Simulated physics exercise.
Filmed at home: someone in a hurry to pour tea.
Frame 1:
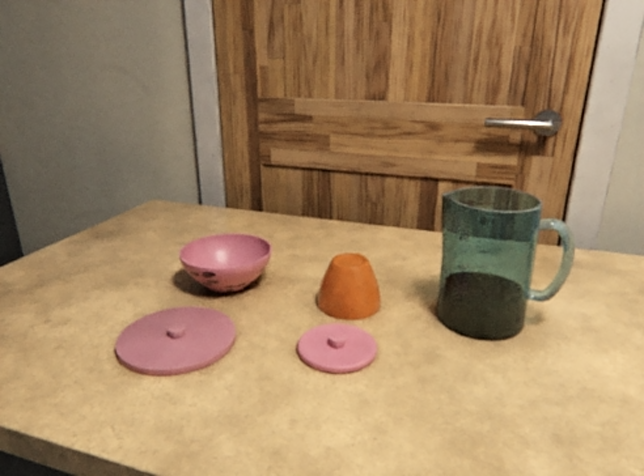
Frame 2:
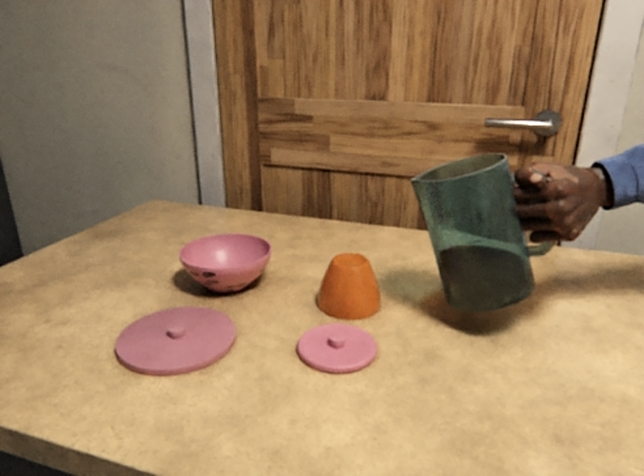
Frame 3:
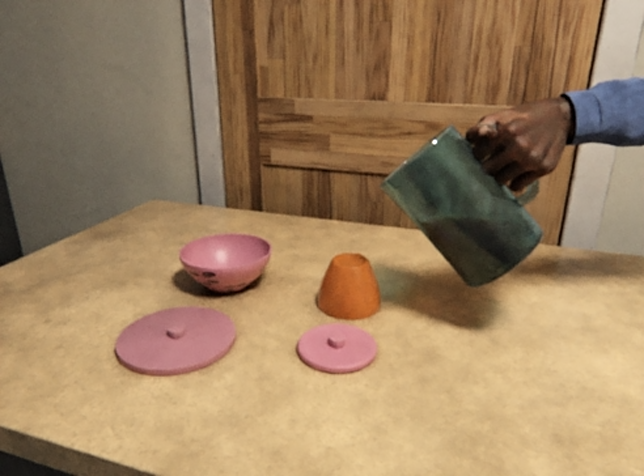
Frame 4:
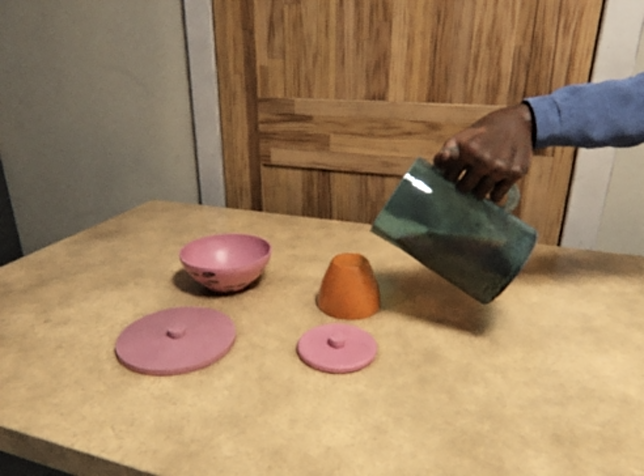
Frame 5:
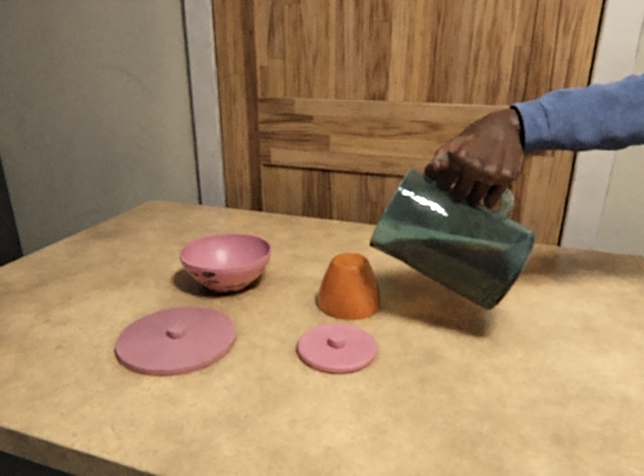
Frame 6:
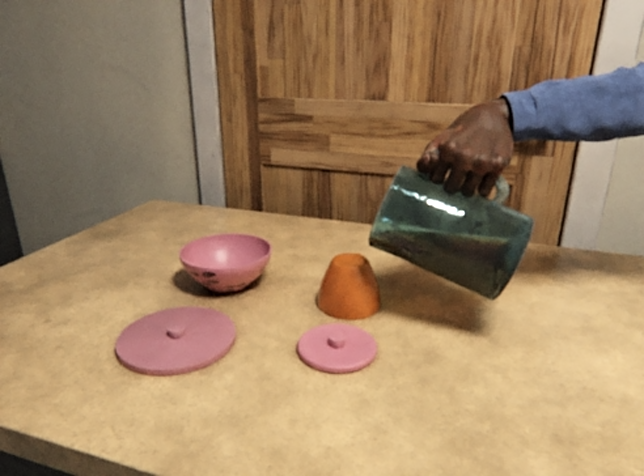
A hand lifting a green jug of dark liquid from a table and tilting it leftward beside an upside-down orange cup.
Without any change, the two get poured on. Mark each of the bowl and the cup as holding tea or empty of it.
Bowl holding, cup empty.
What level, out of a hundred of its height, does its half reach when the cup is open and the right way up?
The level comes to around 75 percent of the height.
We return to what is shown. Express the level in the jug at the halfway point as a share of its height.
Around 10 percent.
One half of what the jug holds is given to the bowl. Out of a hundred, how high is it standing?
The level sits near 50 per cent of the height.
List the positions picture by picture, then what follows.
In the first frame, before the pour; jug (487, 259) about a quarter full; cup (350, 284) upside down; bowl (227, 269) open.
In the second frame, the jug is on its way; jug about a quarter full, surface at (483, 261); cup (350, 284) upside down.
In the third frame, tilting; jug (459, 204) tipped 45° with all of its load; bowl (227, 269) open.
In the fourth frame, no stream yet; jug (449, 228) tipped 60° with all of its load; cup (350, 284) upside down.
In the fifth frame, still nothing leaves it; jug (446, 237) tipped 65° with all of its load; bowl (227, 269) open.
In the sixth frame, on the point of pouring; jug (445, 229) tipped 70° with all of its load; cup (350, 284) upside down; bowl (227, 269) open.
A moment on, it runs off the upturned base of the cup.
Further on, the tea goes into the bowl.
When it is over, the cup is empty, in a puddle; the bowl has its share inside.
